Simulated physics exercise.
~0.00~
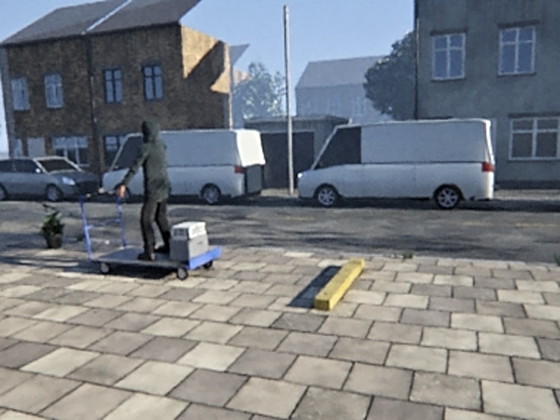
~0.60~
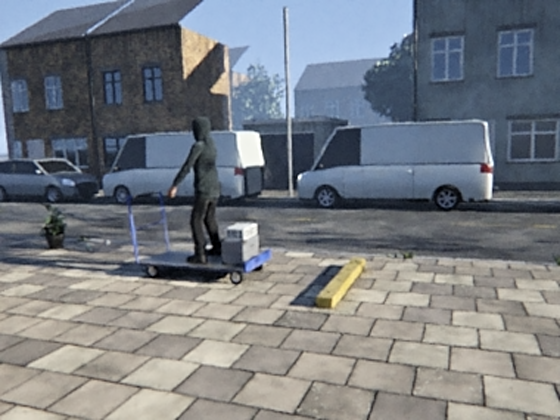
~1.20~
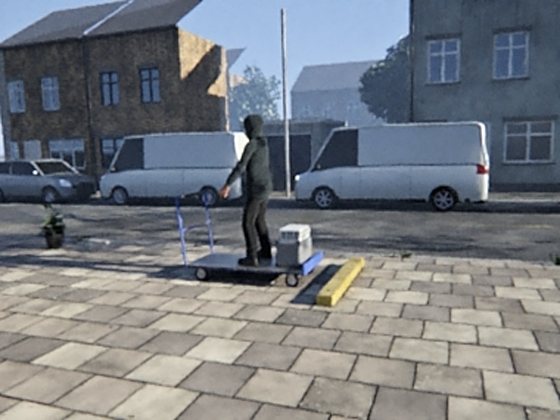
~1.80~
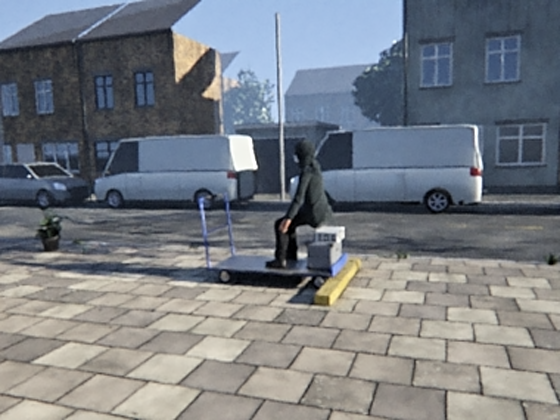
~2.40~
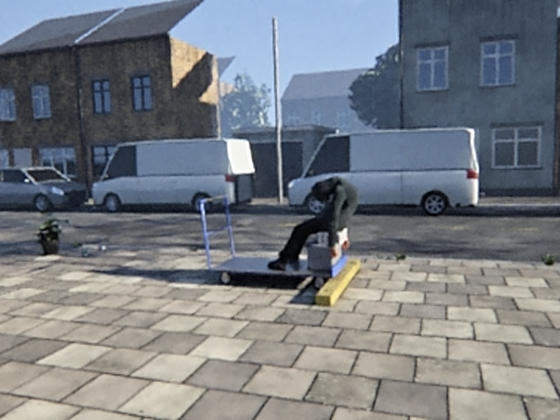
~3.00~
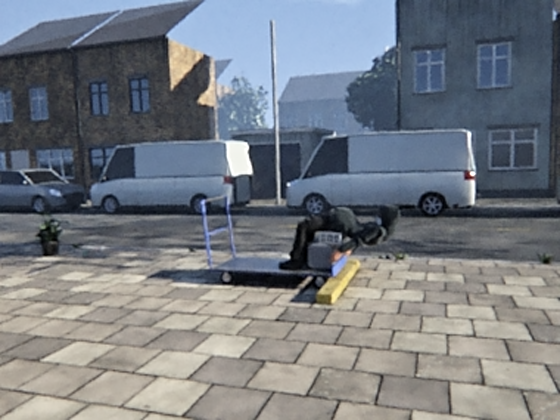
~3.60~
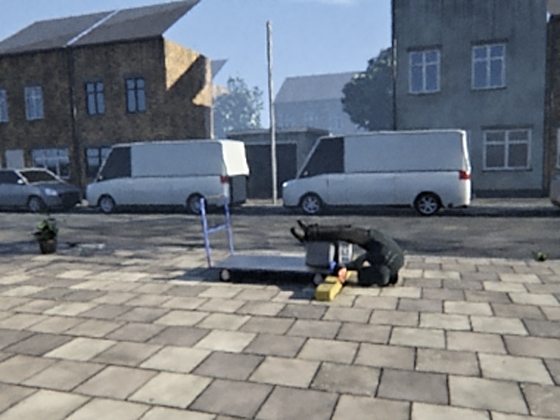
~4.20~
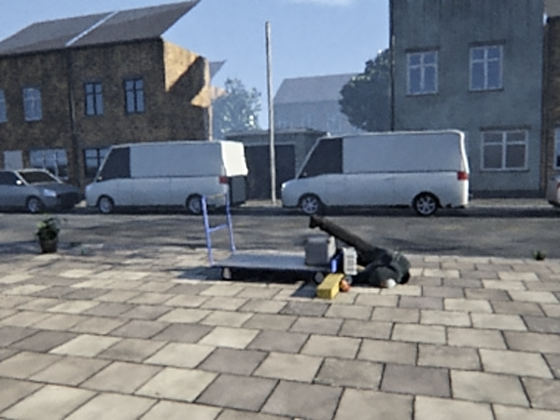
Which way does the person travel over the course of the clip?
The person moves to the right, first riding on the trolley and then tumbling over its front end.
